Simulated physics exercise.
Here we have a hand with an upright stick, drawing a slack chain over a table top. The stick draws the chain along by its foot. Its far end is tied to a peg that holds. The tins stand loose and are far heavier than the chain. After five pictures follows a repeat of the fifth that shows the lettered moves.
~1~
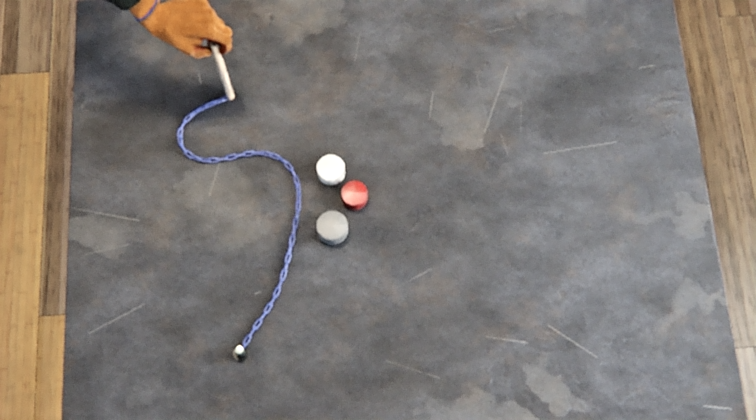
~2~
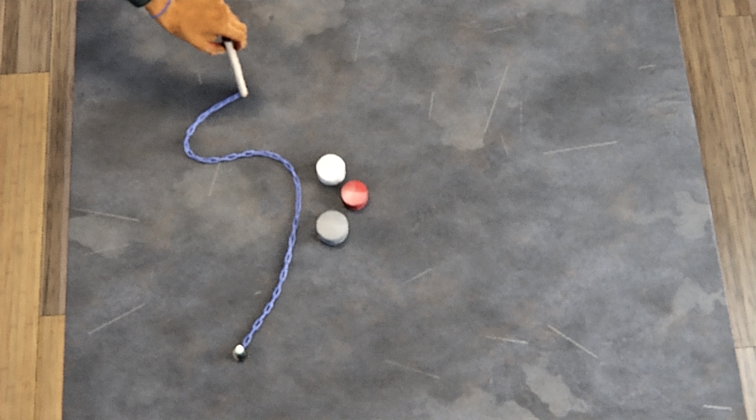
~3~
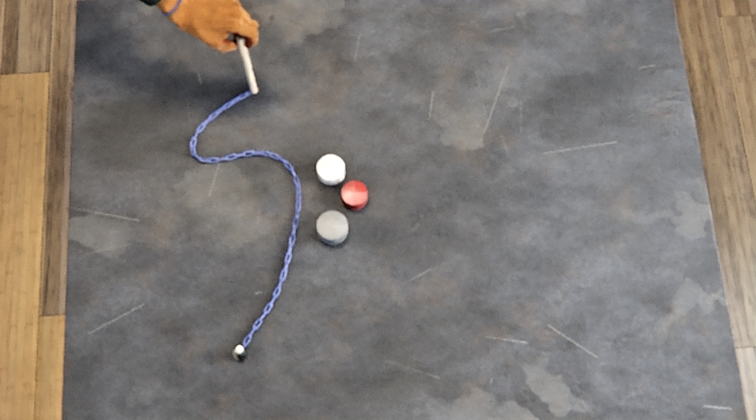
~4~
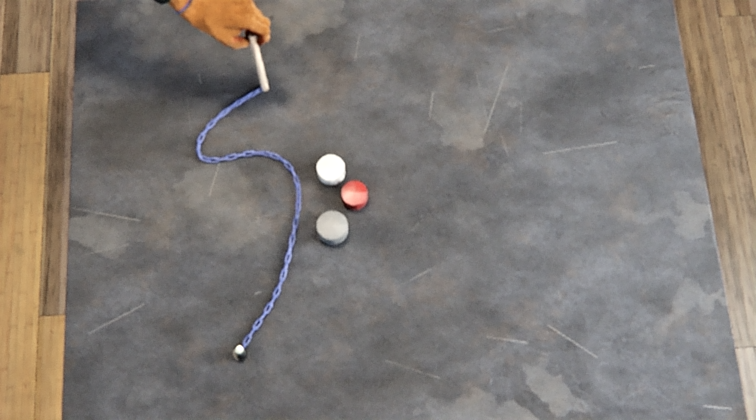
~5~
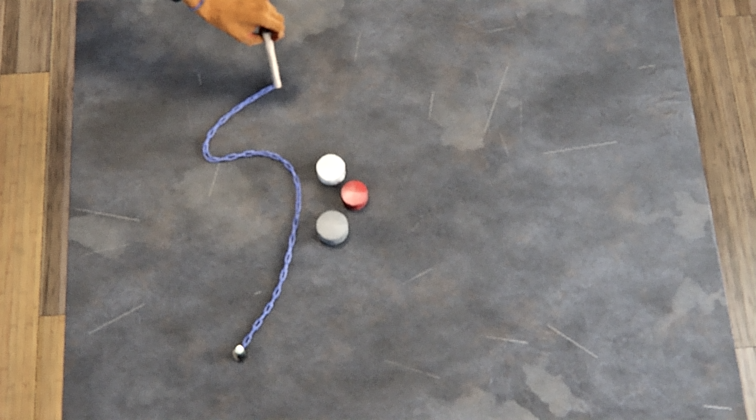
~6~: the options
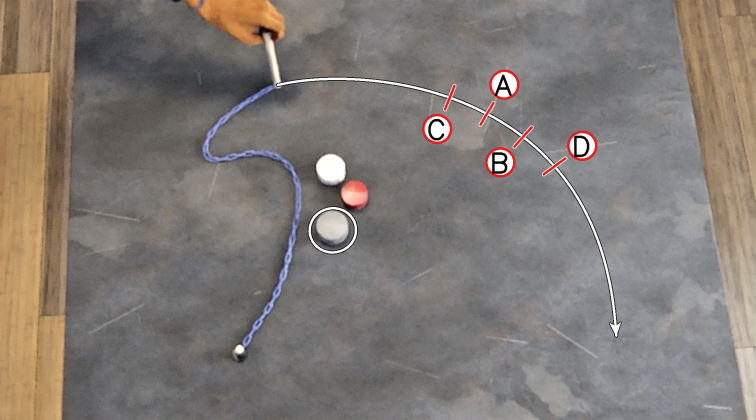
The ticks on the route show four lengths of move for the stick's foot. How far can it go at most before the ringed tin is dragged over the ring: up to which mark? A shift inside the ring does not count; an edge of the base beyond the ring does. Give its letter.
Mark D.
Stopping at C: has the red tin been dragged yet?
No.
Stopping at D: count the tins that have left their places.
Two.
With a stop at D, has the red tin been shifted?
Yes.
On the marked copy, A at (487, 114); B at (523, 137); C at (450, 98); D at (555, 166); the ring at (333, 230); the route from (278, 85) via (507, 126) to (616, 336).
Taking D. A third of the way, foot of the stick (381, 82); grey tin (333, 228).
Two thirds of the way, foot of the stick (483, 112); grey tin (333, 228).
When it is over, foot of the stick (554, 167); red tin (374, 217); grey tin (333, 228); white tin (357, 198); the grey tin is still in its ring.
As for the rest, A is safe but short; B is safe but short; C is safe but short.
